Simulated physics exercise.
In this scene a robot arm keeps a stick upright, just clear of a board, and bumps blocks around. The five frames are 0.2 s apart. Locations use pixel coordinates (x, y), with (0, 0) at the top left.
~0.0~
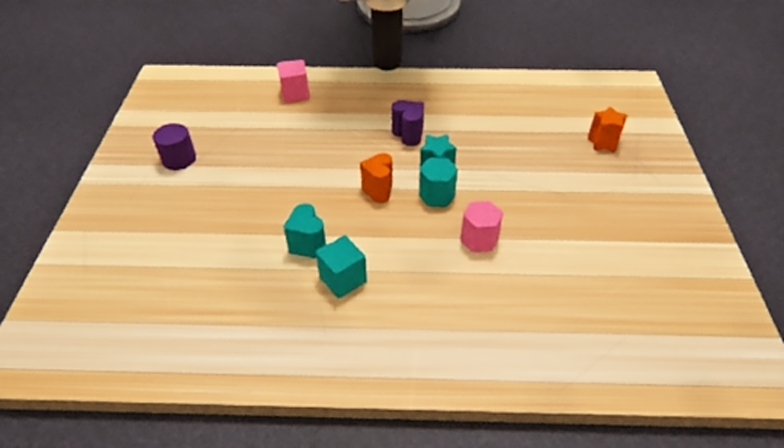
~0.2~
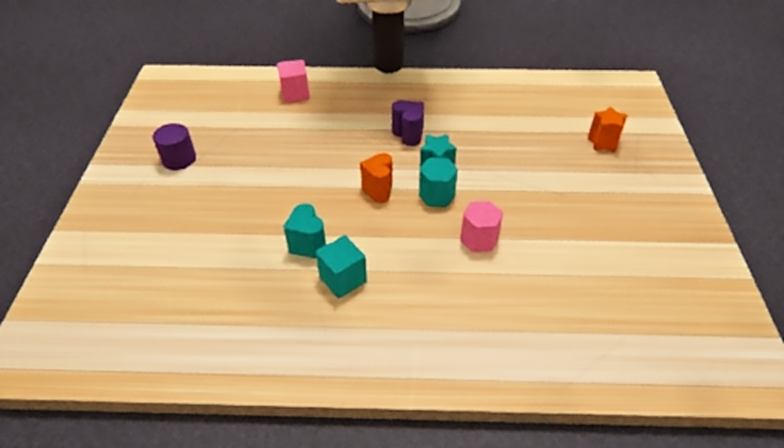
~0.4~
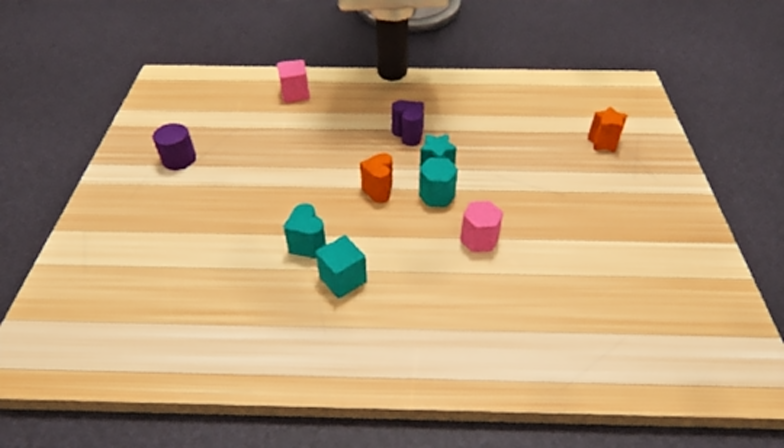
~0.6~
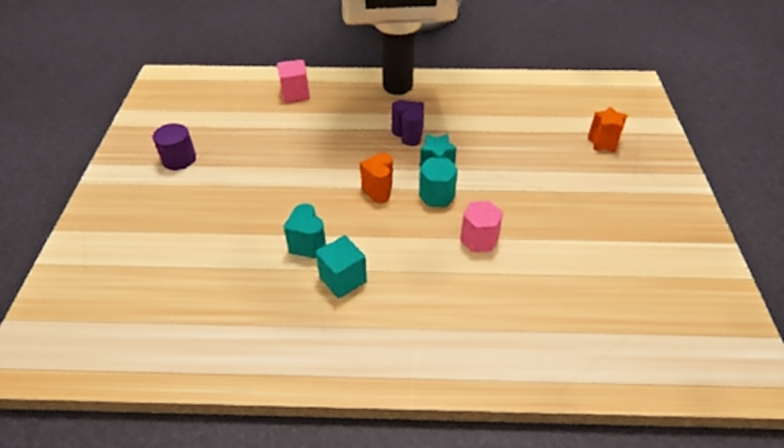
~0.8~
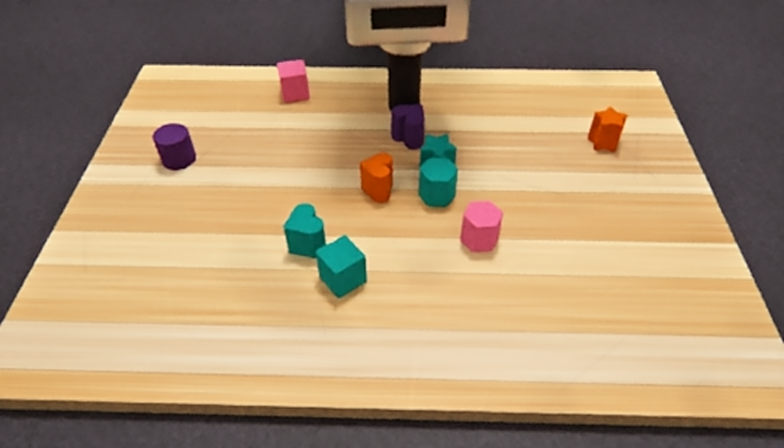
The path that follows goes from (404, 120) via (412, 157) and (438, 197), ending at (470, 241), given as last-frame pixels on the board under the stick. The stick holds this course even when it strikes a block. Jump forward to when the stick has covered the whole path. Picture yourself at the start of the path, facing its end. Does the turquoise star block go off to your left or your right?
The shift goes left.
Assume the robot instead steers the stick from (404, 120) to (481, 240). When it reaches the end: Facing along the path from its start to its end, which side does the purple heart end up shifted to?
So, looking from the first point of the path to the last, the purple heart moves rightwards.
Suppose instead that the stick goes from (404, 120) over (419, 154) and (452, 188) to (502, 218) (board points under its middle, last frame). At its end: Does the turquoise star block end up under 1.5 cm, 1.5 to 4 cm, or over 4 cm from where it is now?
Result: Over 4 cm.
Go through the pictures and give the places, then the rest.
In the first picture, stick tip at (387, 64); block tops, purple heart at (409, 108); turquoise star block at (438, 144); turquoise hexagonal block at (439, 169); pink hexagonal block at (483, 213).
In the second picture, stick at (389, 66); blocks unchanged.
In the third picture, stick at (392, 74); blocks unchanged.
In the fourth picture, stick at (398, 87); blocks unchanged.
In the fifth picture, stick at (404, 108); purple heart at (410, 112); turquoise star block at (438, 144); turquoise hexagonal block at (439, 169); pink hexagonal block at (483, 213).
What follows on the original path. One third of the way, stick at (412, 145); purple heart at (422, 152), turned 15° anticlockwise; turquoise star block at (454, 153), turned 20° anticlockwise; turquoise hexagonal block at (443, 175), turned 25° clockwise.
Two thirds of the way, stick at (439, 184); purple heart at (437, 195), turned 15° clockwise; turquoise star block at (471, 163), turned 105° anticlockwise; turquoise hexagonal block at (466, 218), turned 20° anticlockwise; pink hexagonal block at (503, 228).
At the end, stick at (472, 229); purple heart at (431, 214), turned 65° clockwise; turquoise star block at (473, 166), turned 125° anticlockwise; turquoise hexagonal block at (470, 244); pink hexagonal block at (510, 232), turned 25° anticlockwise.
